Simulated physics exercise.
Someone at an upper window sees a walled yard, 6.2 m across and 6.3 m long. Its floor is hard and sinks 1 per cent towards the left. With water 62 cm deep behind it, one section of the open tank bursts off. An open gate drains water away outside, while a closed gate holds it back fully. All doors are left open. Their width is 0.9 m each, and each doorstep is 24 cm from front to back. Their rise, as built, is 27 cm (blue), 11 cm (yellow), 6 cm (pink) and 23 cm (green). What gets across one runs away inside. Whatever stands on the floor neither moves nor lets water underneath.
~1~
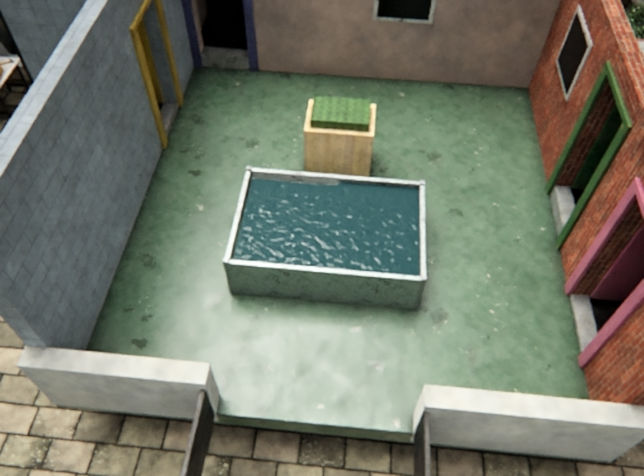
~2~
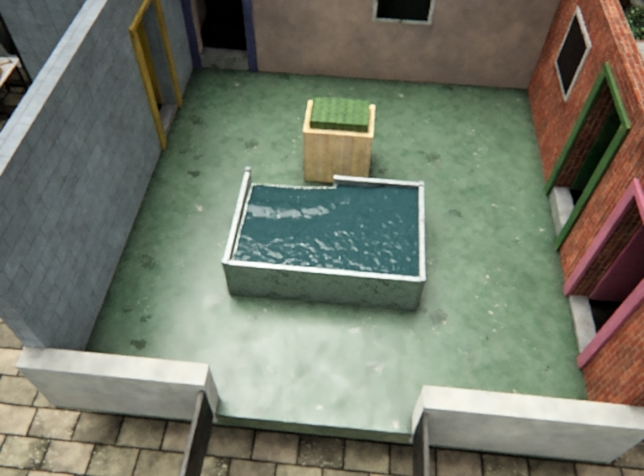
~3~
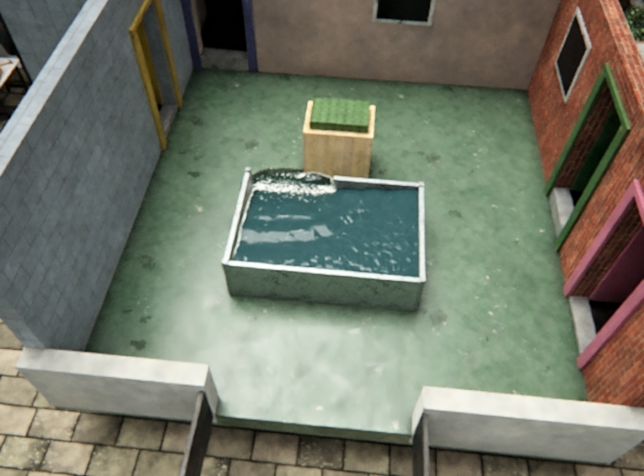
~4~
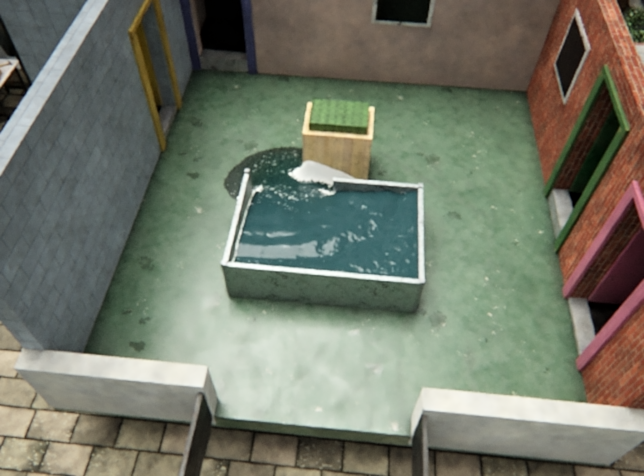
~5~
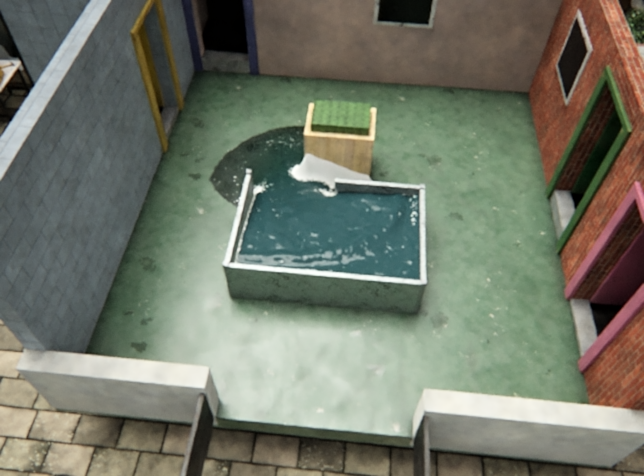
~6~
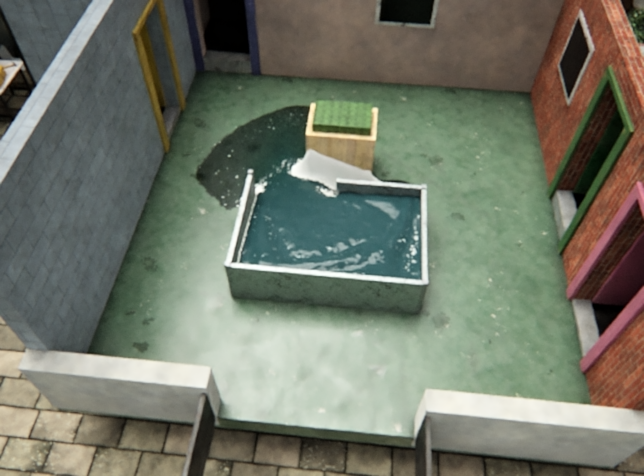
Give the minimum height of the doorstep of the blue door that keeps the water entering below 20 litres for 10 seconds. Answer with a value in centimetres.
Minimum height: About 24 cm.
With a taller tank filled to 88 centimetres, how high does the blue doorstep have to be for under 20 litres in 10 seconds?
Required height: Approx. 36 cm.
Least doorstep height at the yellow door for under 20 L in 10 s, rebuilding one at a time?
At yellow, roughly 18 cm.
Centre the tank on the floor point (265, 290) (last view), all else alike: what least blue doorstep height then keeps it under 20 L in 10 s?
That setup calls for roughly 31 cm.
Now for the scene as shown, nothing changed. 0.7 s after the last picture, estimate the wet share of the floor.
Around 25 per cent of the free floor.
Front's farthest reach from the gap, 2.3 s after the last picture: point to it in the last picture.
Pixel close to (529, 104).
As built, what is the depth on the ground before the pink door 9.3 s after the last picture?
Lab note: Depth approx. 3.0 cm.
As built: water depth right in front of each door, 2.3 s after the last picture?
Blue door 26 cm, yellow door 20 cm, pink door 1 cm, green door 11 cm.
Then, 0.7 s after the last picture water covers 25 % of the floor, deepest (42 cm) near (314, 192); 9 cm at the blue door, 0 litres in over its 27 cm doorstep.
Then, 2.3 s after the last picture water covers 45 % of the floor, deepest (28 cm) near (314, 192); 26 cm at the blue door, 10 litres in over its 27 cm doorstep.
Then, 9.3 s after the last picture water covers 95 % of the floor, deepest (10 cm) near (464, 392); 8 cm at the blue door, 11 litres in over its 27 cm doorstep.
At the blue door as built, the water peaked near 33 cm, 1.5 s after the last picture.
With a doorstep of 21 cm, 35 litres would have come in within the 10 s; with 28.5 cm, 9 litres. So under 20 litres takes about 24 cm.
